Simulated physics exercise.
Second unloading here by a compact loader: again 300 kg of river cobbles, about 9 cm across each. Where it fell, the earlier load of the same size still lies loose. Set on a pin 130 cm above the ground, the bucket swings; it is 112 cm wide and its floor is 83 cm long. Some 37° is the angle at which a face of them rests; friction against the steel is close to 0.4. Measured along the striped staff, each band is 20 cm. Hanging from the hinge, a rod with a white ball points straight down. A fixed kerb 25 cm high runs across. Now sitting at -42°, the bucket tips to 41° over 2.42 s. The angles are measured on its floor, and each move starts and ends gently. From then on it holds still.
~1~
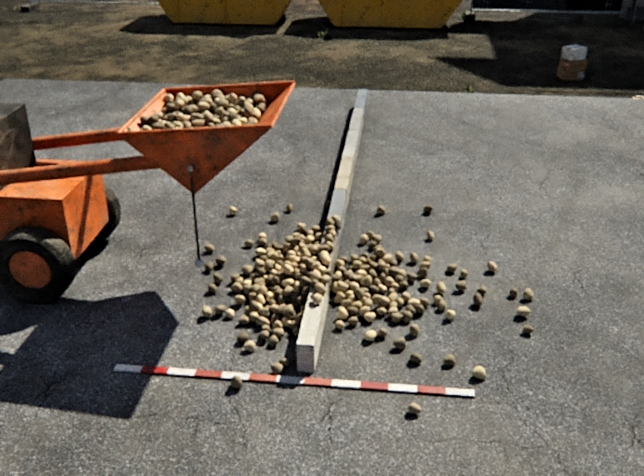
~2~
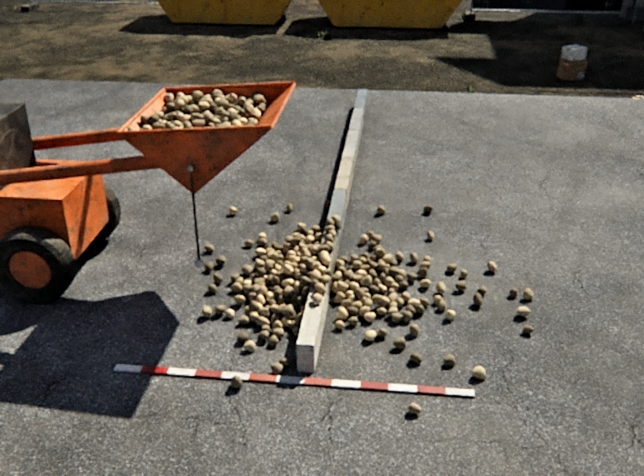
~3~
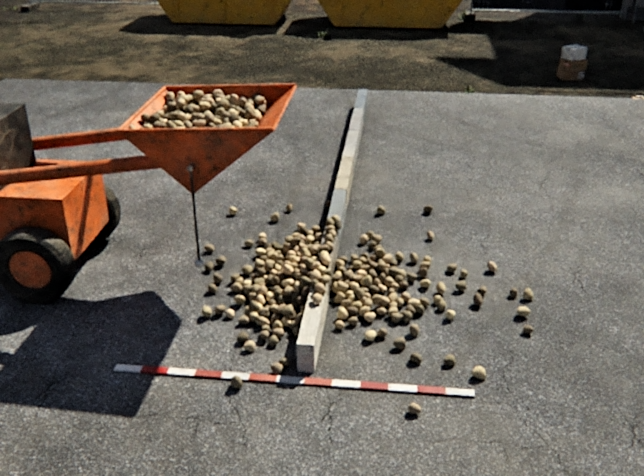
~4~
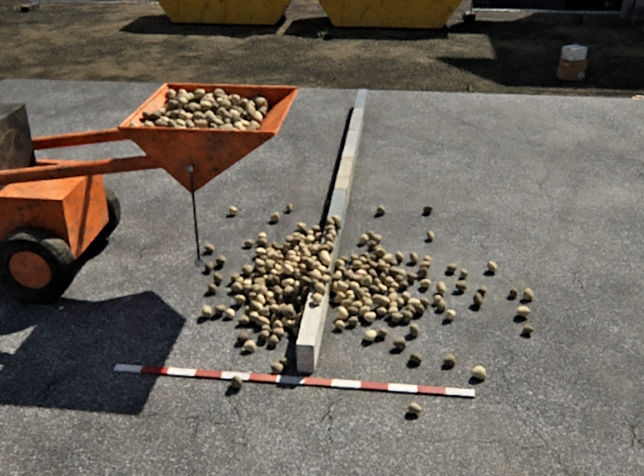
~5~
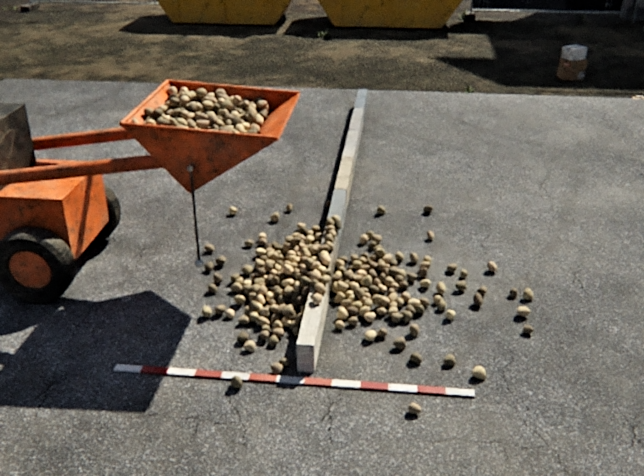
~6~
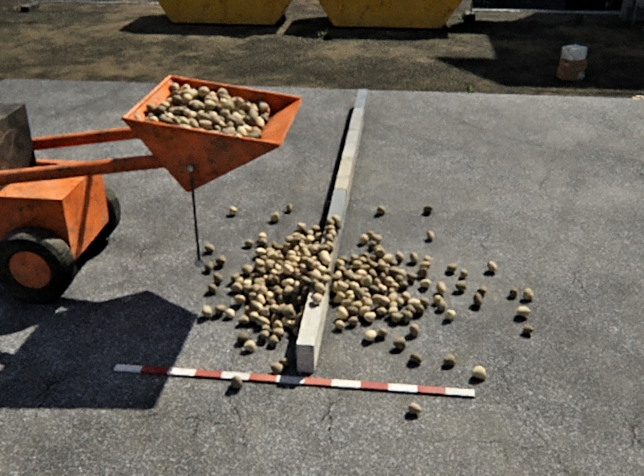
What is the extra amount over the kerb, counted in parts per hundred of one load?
Close to 28 parts in a hundred.
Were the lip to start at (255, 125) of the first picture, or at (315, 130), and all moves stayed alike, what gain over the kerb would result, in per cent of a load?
Roughly 5 and 100 per cent, in that order.
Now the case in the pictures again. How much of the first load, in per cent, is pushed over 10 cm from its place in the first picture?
Roughly 10 percent.
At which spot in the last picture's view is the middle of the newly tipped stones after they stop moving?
They end up centred around (302, 270).
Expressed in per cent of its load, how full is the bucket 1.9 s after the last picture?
Close to 5 per cent of the load.
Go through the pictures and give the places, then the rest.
In the first picture, lip at (272, 126), floor tilted -42°, highest stones at (195, 102). The earlier load is highest near (325, 260), 30 cm above ground level, 66 % on this side of the kerb, 34 % over the kerb.
In the second picture, lip at (272, 127), floor tilted -41°, highest stones at (195, 102).
In the third picture, lip at (273, 130), floor tilted -40°, highest stones at (193, 101).
In the fourth picture, lip at (275, 134), floor tilted -37°, highest stones at (187, 98).
In the fifth picture, the bucket is at -33°, its lip at (278, 139); the top of the load is at (183, 98).
In the sixth picture, the bucket is at -29°, its lip at (280, 145); the top of the load is at (183, 95).
Then, 1.2 s after the last picture the floor is at 28°; in per cent of one load, 92 in the bucket, 74 on this side of the kerb, 34 over the kerb; the foremost stones are at (503, 305).
Then, 1.9 s after the last picture the floor is at 41°; in per cent of one load, 5 in the bucket, 143 on this side of the kerb, 52 over the kerb; the foremost stones are at (503, 305).
Then, 2.3 s after the last picture the floor is at 41°; in per cent of one load, 0 in the bucket, 140 on this side of the kerb, 60 over the kerb; the foremost stones are at (503, 305).
Then, 4.9 s after the last picture the floor is at 41°; in per cent of one load, 0 in the bucket, 138 on this side of the kerb, 62 over the kerb; the foremost stones are at (503, 289). Net gain over the kerb, 28.
